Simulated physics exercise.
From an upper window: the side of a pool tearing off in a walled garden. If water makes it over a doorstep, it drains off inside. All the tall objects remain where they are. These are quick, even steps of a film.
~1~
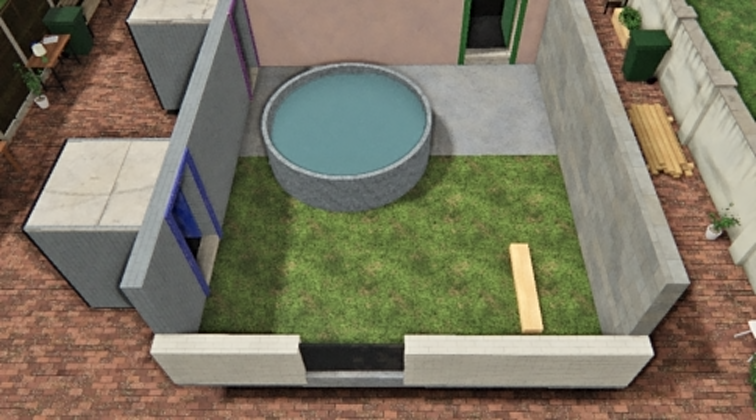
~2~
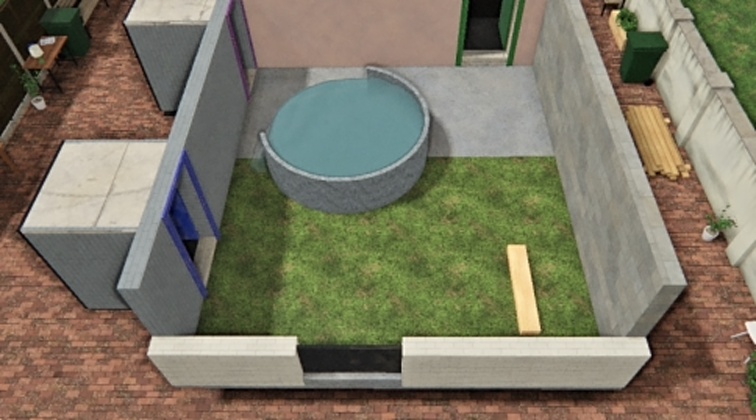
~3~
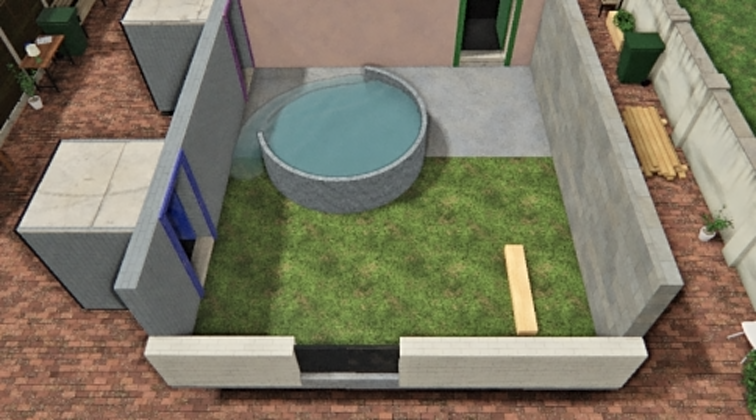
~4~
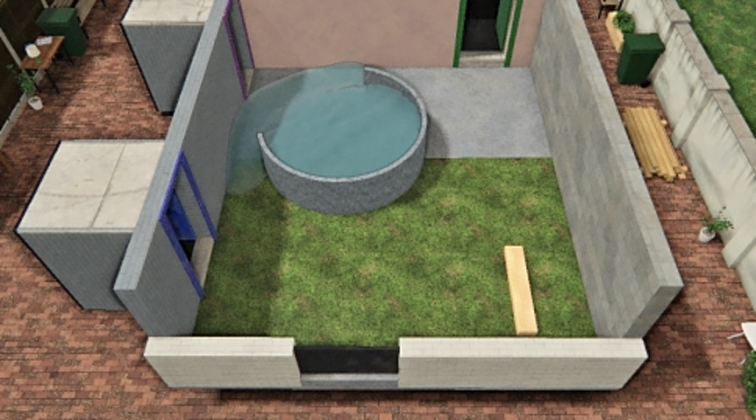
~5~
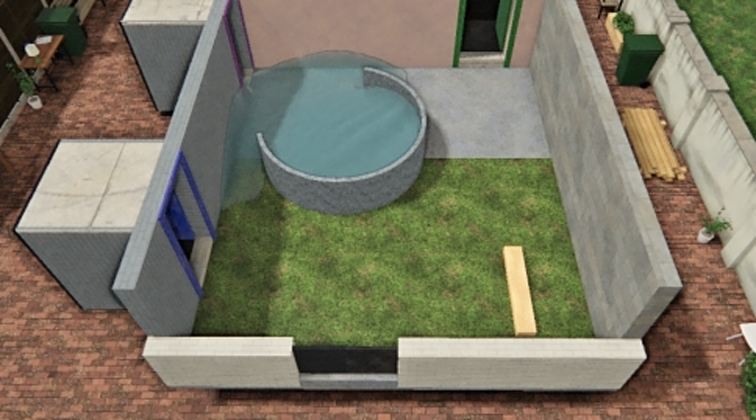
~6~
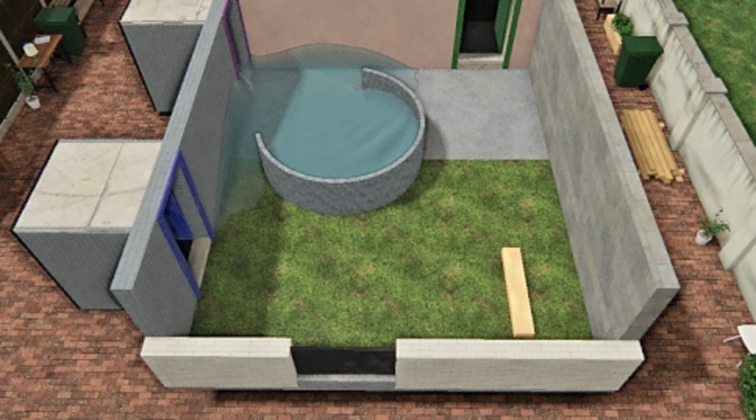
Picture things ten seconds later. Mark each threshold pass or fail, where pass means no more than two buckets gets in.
Purple door - fail; green door - pass; blue door - pass.
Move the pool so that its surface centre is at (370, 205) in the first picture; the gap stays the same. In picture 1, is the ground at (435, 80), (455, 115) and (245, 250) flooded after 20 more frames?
I'd say swamped for the first, swamped for the second and swamped for the third.
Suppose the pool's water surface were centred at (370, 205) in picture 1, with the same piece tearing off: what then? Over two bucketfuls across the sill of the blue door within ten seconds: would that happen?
Well, the blue door door ends up past the threshold.
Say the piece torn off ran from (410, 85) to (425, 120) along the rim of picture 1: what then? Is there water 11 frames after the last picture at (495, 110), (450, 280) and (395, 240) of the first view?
Taking the three spots as listed, they end up inundated, spared and spared.
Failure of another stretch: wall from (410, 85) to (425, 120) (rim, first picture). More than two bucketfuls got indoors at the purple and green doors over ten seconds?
Result - purple door: Clears the line; green door: Clears the line.
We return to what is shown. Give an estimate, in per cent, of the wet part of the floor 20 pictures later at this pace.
Roughly 65 percent, I reckon.
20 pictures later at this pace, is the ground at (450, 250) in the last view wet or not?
At that place: Free of water.
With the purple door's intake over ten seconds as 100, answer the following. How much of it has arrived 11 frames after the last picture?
Near 45 in a hundred.
A moment on, water covers 30 % of the floor; the purple door far over two buckets in, the green door wet at the sill, nothing in, the blue door wet at the sill, nothing in.
Next, water covers 45 % of the floor; the purple door far over two buckets in, the green door wet at the sill, nothing in, the blue door wet at the sill, nothing in.
Then, water covers 65 % of the floor; the purple door far over two buckets in, the green door wet at the sill, nothing in, the blue door wet at the sill, nothing in.
Later, water covers 95 % of the floor; the purple door far over two buckets in, the green door wet at the sill, nothing in, the blue door wet at the sill, nothing in.
In the end, water covers 95 % of the floor; the purple door far over two buckets in, the green door wet at the sill, nothing in, the blue door wet at the sill, nothing in.
